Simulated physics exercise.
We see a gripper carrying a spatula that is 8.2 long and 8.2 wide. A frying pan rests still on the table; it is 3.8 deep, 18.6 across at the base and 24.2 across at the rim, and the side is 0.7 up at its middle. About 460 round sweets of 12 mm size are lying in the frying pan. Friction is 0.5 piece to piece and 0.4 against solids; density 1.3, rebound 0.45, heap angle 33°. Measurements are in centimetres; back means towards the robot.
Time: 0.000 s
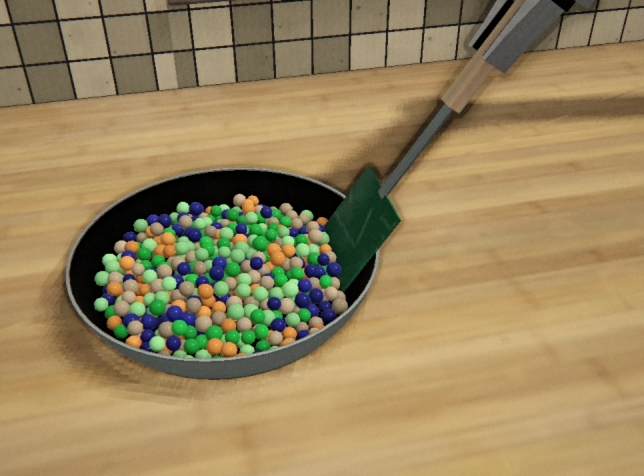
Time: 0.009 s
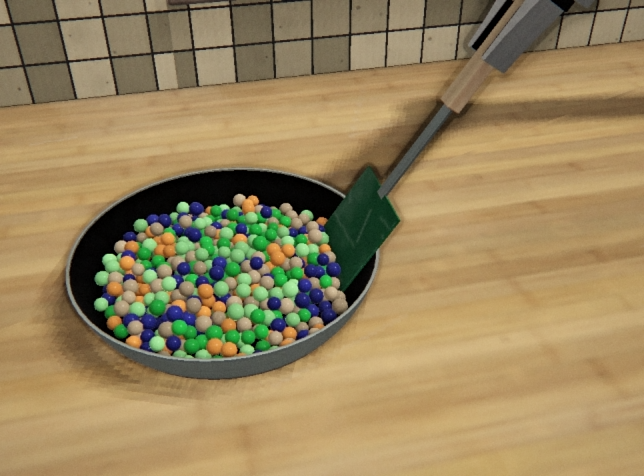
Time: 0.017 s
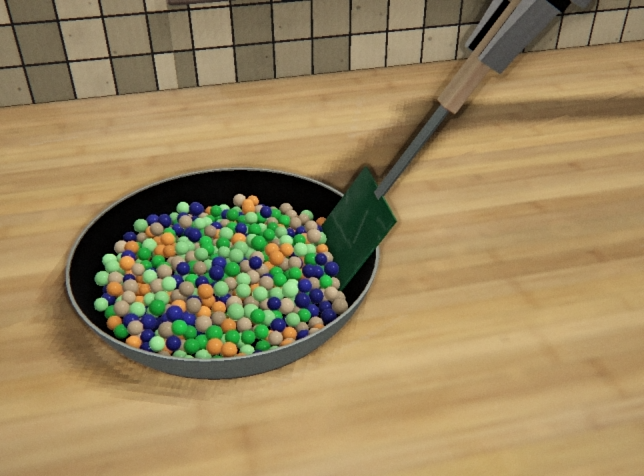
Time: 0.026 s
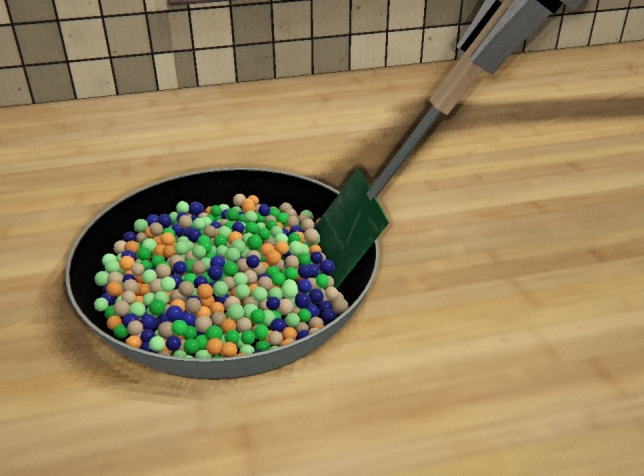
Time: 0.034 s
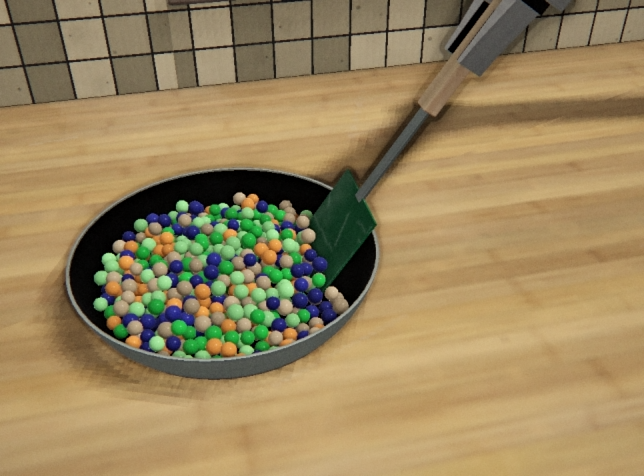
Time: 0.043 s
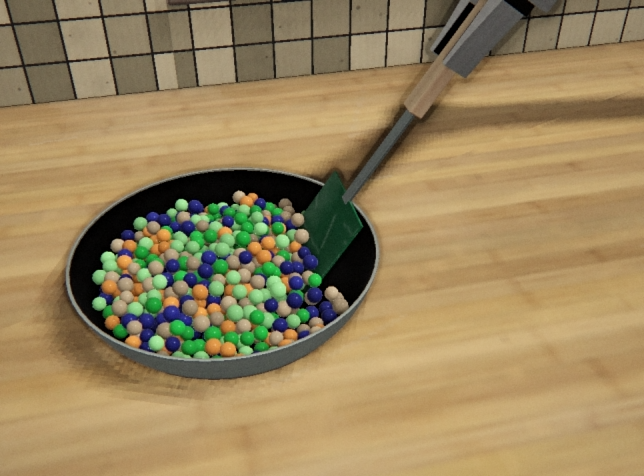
On a wooden counter, a gripper moves a green spatula slightly left through colourful sweets in a pan.
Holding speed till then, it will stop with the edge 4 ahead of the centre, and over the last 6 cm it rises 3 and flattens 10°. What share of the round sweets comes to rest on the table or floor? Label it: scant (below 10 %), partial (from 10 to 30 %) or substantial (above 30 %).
Partial (from 10 to 30 %).
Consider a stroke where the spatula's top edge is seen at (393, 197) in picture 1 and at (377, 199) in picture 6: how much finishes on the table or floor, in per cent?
Off the vessel, on the table or floor: Some 0 percent.
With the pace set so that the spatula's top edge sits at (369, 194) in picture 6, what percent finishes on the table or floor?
Roughly 0 per cent.
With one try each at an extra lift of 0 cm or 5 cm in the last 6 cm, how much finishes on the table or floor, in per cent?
Close to 5 and 15 percent respectively.
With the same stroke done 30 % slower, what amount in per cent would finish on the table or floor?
5 per cent, about.
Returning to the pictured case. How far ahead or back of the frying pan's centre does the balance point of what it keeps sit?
Ahead of centre, near 4.0 centimetres.
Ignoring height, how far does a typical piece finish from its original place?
Around 3 cm, measured level.
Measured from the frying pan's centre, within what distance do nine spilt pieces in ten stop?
It comes out at close to 60 centimetres.
After 0.06 s, sloping 55°, highest piece 6 above the table; 455 in the frying pan.
After 0.08 s, sloping 52°, highest piece 8 above the table; 455 in the frying pan.
After 0.29 s, sloping 45°, highest piece 5 above the table; 376 in the frying pan, 66 on the table or floor, 13 on the blade or in flight.
After 1.34 s, sloping 45°, highest piece 4 above the table; 376 in the frying pan, 79 on the table or floor.
In the end, 376 in the frying pan, 79 on the table or floor. That is 17 % on the table or floor.
